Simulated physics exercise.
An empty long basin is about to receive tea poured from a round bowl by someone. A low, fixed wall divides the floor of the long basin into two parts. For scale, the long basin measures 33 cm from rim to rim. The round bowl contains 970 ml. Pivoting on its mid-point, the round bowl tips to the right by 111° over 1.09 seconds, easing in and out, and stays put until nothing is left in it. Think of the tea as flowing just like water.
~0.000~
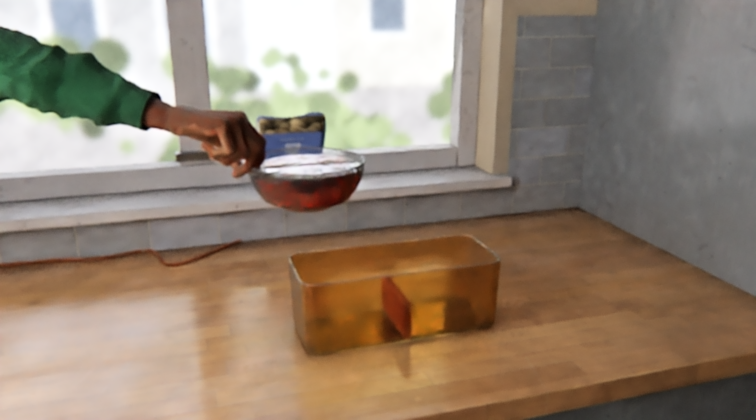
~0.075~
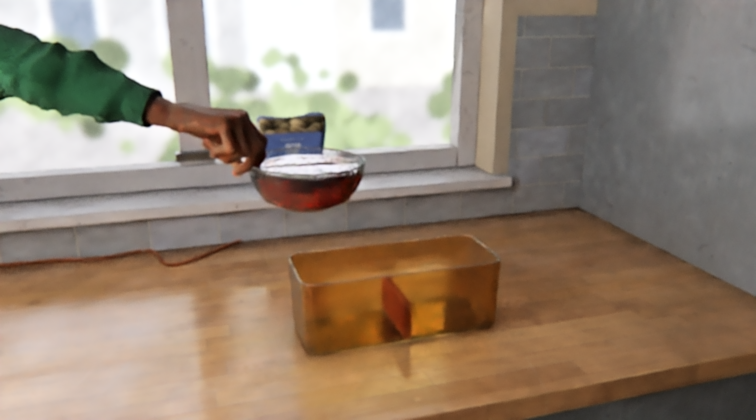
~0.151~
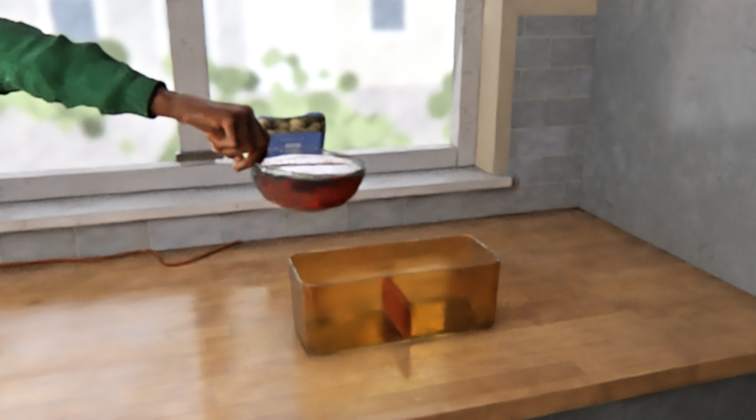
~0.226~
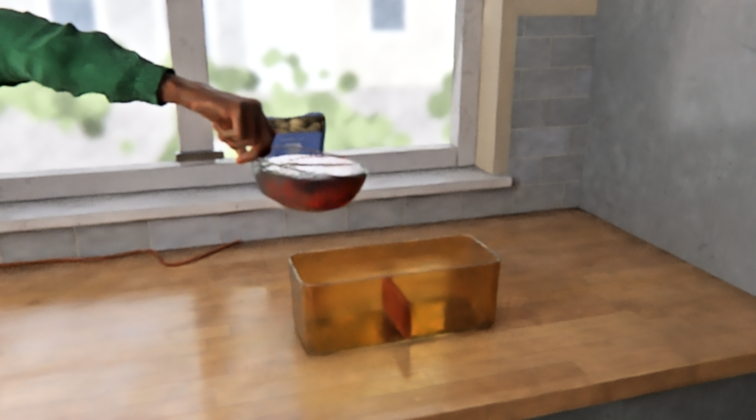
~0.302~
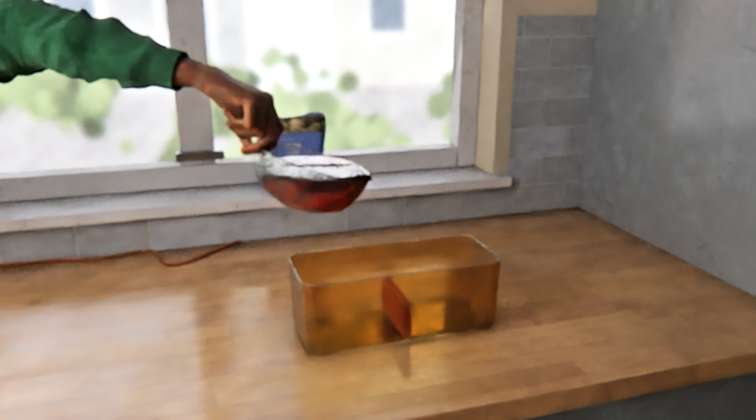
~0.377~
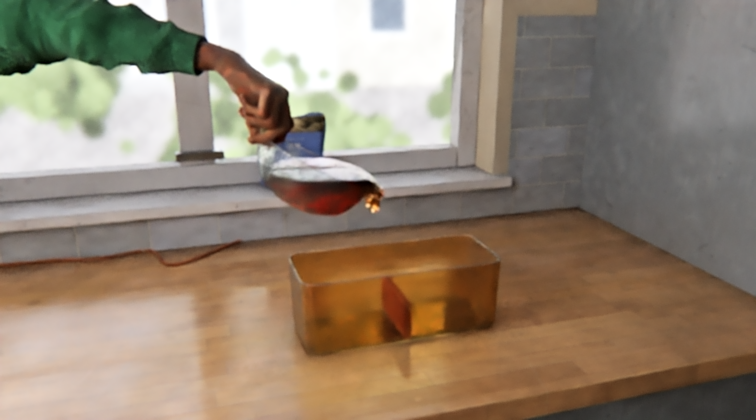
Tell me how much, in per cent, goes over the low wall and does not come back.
I would say about 53 per cent.
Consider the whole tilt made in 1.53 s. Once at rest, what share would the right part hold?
Estimate: Close to 60 per cent.
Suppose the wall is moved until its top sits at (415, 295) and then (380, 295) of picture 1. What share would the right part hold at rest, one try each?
Roughly 30 per cent, then 65 per cent.
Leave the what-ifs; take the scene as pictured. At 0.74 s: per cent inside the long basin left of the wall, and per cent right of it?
Left side near 12, right side near 46.
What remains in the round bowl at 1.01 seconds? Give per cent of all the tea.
Around 0 in a hundred.
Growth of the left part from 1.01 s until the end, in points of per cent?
That works out to roughly 0 per cent of the whole.
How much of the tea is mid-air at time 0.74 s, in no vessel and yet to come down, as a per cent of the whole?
Roughly 26 percent.
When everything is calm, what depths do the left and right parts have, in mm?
Final reading - left some 20 mm, right some 26 mm.
Then, 0.74 s in, the tilt is 85° and 12 per cent is still to pour, 12 is left of the wall and 46 right of it.
Then, 1.01 s in, the tilt is 109° and 0 per cent is still to pour, 40 is left of the wall and 53 right of it.
Then, 1.29 s in, the tilt is 111° and 0 per cent is still to pour, 40 is left of the wall and 53 right of it.
Then, 1.59 s in, the tilt is 111° and 0 per cent is still to pour, 40 is left of the wall and 53 right of it.
Finally, 40 per cent lies left of the wall, 53 right of it and 7 outside.
